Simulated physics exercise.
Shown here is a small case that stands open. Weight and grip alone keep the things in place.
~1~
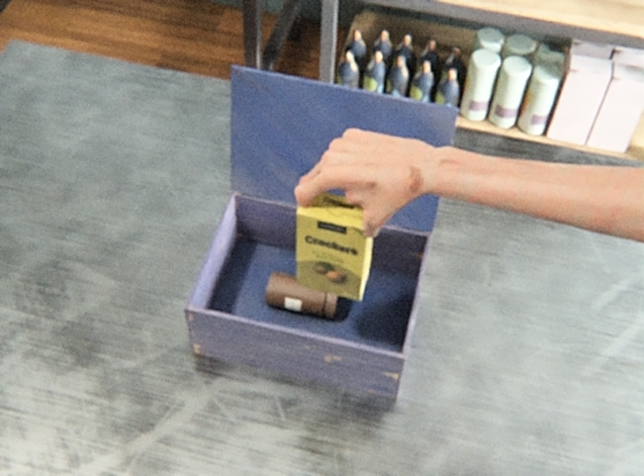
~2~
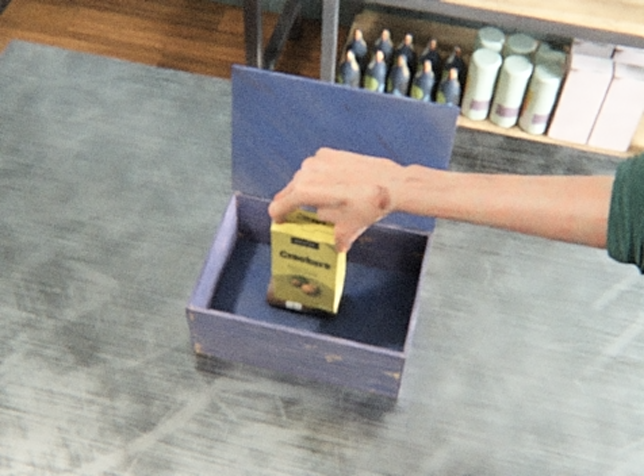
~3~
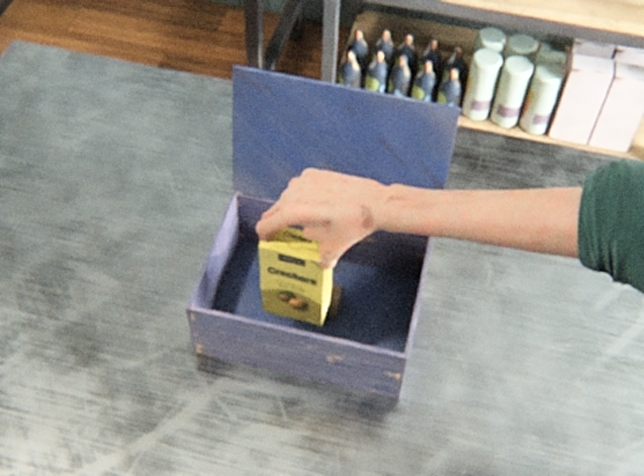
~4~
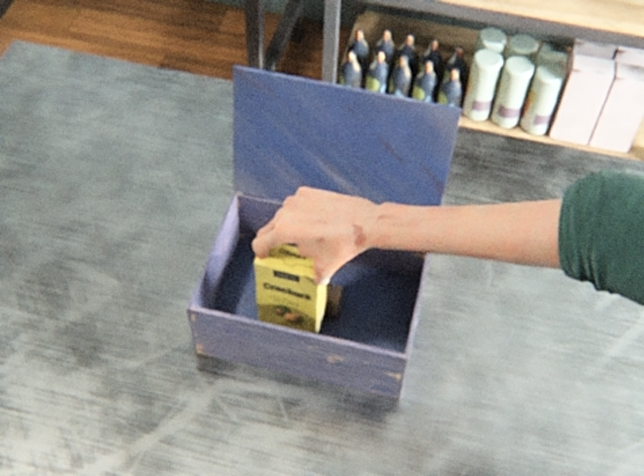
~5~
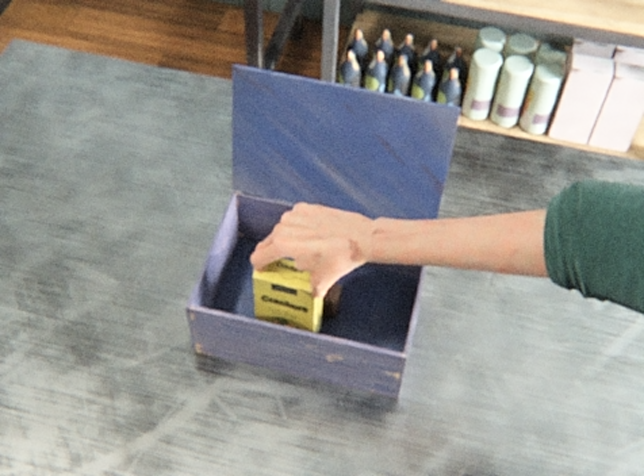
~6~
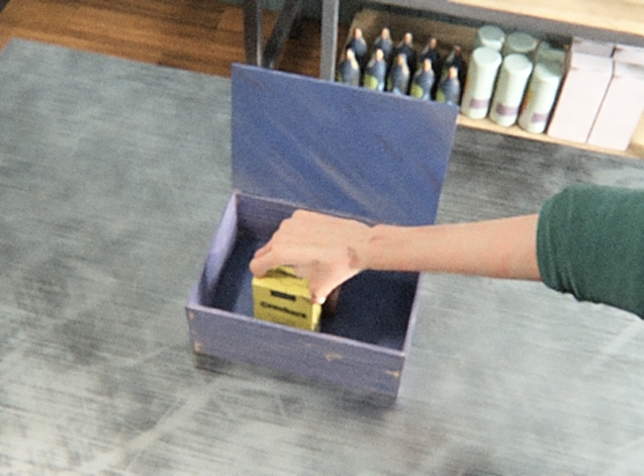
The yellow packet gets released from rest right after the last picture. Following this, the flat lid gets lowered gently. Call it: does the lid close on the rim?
My call is that it fails to close.
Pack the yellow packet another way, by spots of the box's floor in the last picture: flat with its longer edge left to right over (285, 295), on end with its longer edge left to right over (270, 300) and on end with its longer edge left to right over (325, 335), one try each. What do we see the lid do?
So: First shut tight, second open, third open.
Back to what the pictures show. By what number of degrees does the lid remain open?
Near 16° up from the rim.
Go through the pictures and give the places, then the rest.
In the first picture, coming down; yellow packet (335, 247); brown shaker (304, 295).
In the second picture, coming down; yellow packet (309, 260).
In the third picture, coming down; yellow packet (296, 276).
In the fourth picture, coming down; yellow packet (291, 291).
In the fifth picture, coming down; yellow packet (289, 303).
In the sixth picture, put in, still held; yellow packet (288, 309).
Then, 1.20 s past the last view, lid starting down.
Then, 1.60 s past the last view, lid 60° above the rim.
Then, 2.00 s past the last view, lid 30° above the rim.
Finally, lid 17° above the rim; both still in place. Final places as the last picture's camera would see them, yellow packet near (288, 309).
